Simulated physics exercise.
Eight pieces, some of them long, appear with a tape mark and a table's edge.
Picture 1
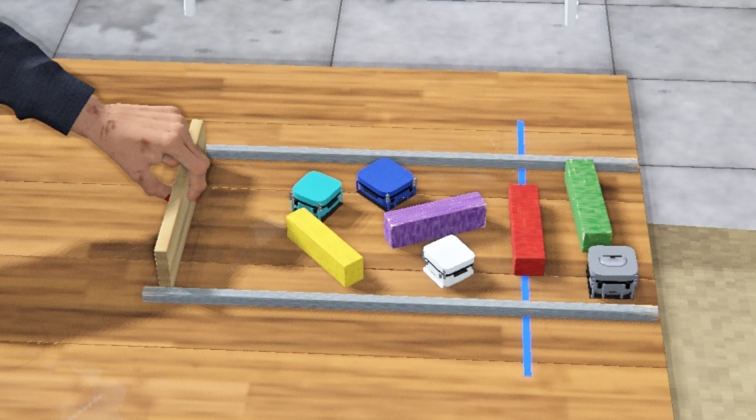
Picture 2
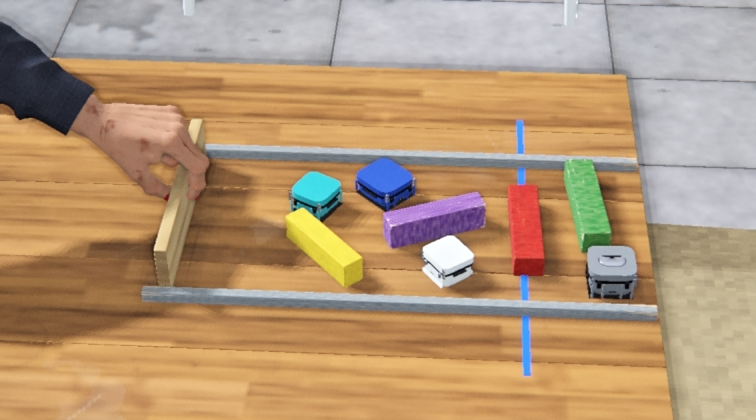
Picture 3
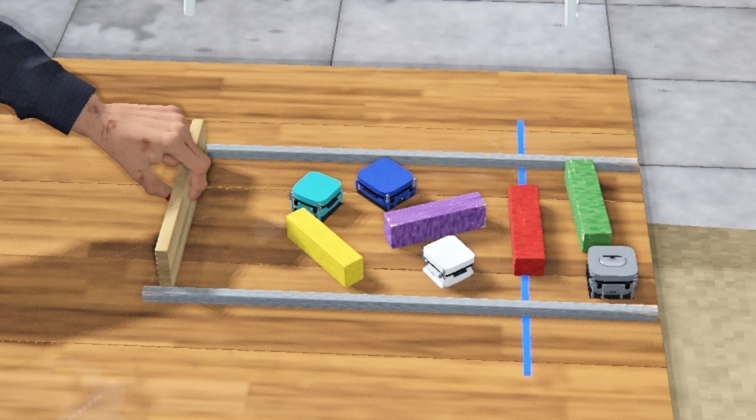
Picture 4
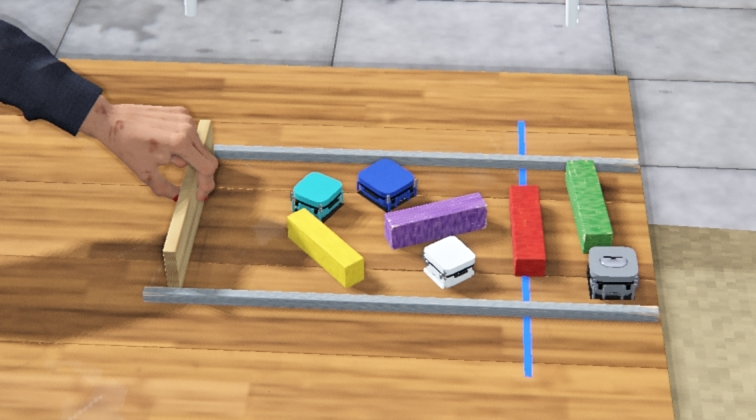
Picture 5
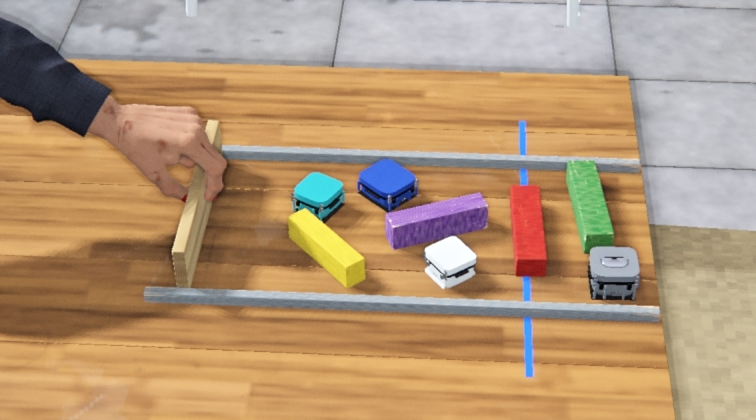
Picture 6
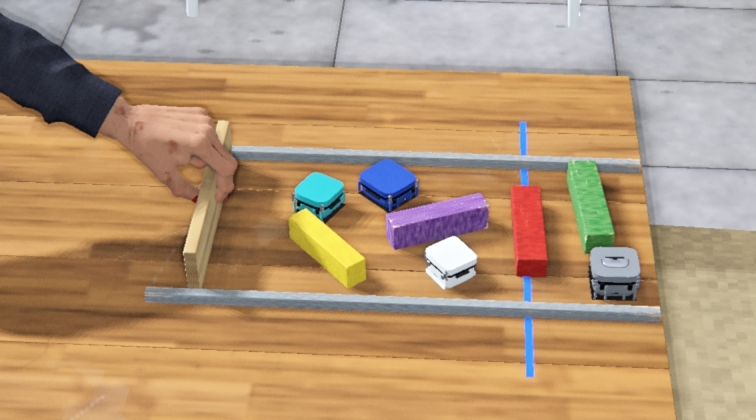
The clip shows a hand holding a wooden board between two metal rails on a table, with colored bars and small cases spread out to its right; the hand slides the board slightly right while the pieces stay essentially still.
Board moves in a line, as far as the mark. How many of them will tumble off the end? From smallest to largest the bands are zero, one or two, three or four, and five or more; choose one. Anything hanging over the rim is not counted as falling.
The right band is zero.
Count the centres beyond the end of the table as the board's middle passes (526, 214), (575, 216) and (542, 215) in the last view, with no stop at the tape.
In that order 0, 3 and 1.
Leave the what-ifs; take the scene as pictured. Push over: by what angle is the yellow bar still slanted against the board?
Somewhere near 0 degrees, I'd say.
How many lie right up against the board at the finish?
It's 3 of them.
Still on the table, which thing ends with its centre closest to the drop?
Green bar.
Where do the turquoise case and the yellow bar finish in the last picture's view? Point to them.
Final pixels, roughly: (544, 204) for the first, (539, 260) for the other.
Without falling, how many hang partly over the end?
2 of them.
A little later, none off yet; grey case at rest near (614, 274); green bar at rest near (590, 206); red bar at rest near (529, 230).
Next, none off yet; grey case at rest near (614, 274); green bar at rest near (593, 206); red bar shifted a little near (551, 230).
When it is over, the number that fall off is zero.
